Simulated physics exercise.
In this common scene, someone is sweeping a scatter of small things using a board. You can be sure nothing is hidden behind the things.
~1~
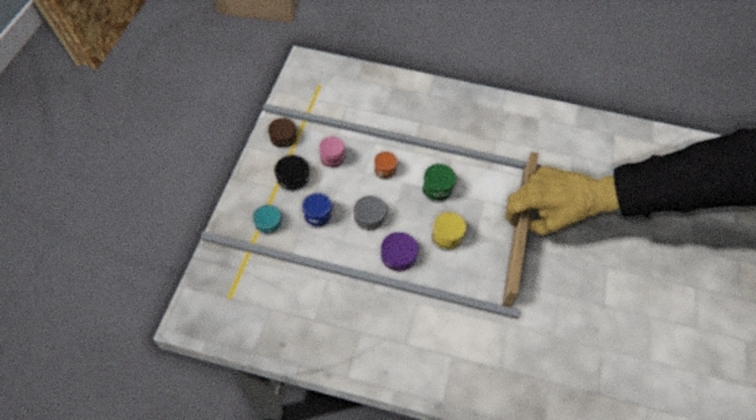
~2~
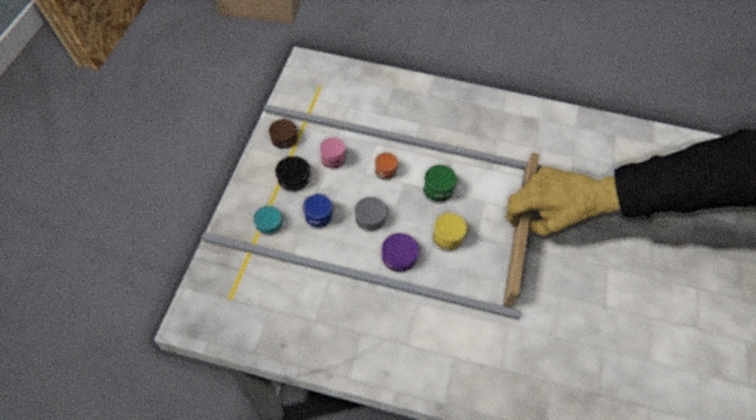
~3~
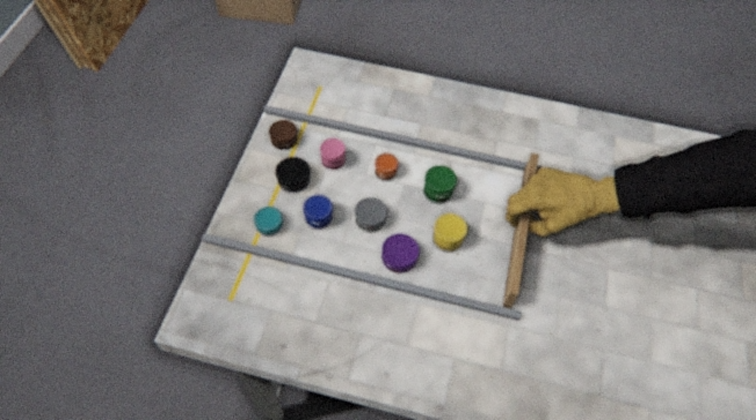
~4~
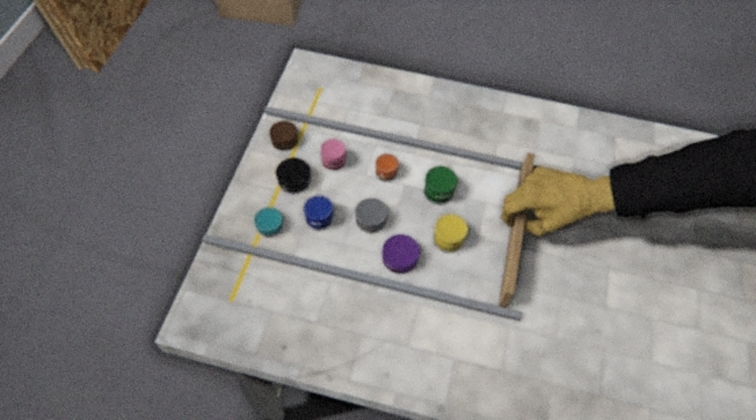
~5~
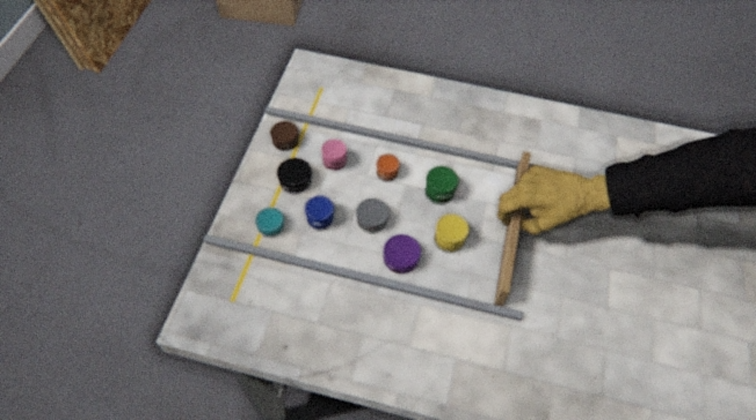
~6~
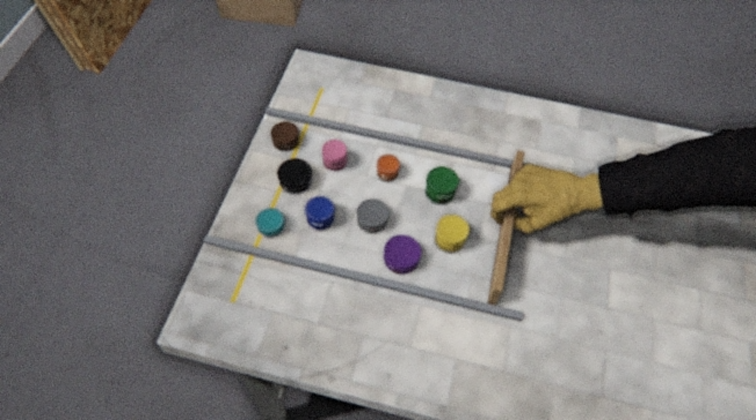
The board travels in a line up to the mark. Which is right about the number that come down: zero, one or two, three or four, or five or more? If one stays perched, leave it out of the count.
The right one is one or two.
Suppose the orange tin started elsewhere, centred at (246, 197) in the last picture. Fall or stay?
From that start the object does not stay.
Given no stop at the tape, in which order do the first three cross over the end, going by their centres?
Order, earliest first: Brown tub, black tin, turquoise tin.
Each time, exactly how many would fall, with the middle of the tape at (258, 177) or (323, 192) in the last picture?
Tallies in order: 6 and 0.
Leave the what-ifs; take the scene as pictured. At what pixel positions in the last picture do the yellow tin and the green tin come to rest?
Going in order: First (261, 188), then (277, 150).
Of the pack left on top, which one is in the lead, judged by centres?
Answer: The black tin.
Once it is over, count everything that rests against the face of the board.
4.
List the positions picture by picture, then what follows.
Brown tub (283, 133); turquoise tin (268, 220); black tin (292, 173); board (521, 226); tape (280, 179), in the first picture.
Turquoise tin (268, 221); green tin (439, 184), in the second picture.
Black tin (293, 175); board (521, 227), in the third picture.
Brown tub (284, 136); yellow tin (450, 234), in the fourth picture.
Turquoise tin (270, 223); pink tub (334, 155), in the fifth picture.
Brown tub (285, 137); turquoise tin (271, 223); black tin (295, 176); board (507, 224); tape (283, 183), in the sixth picture.
A little later, none off yet; brown tub at rest near (285, 137); turquoise tin at rest near (271, 223); black tin at rest near (295, 176).
Next, none off yet; brown tub at rest near (285, 137); turquoise tin moving near (262, 226); black tin shifted a little near (288, 171).
When it is over, the number that fall off is one or two; down, brown tub.
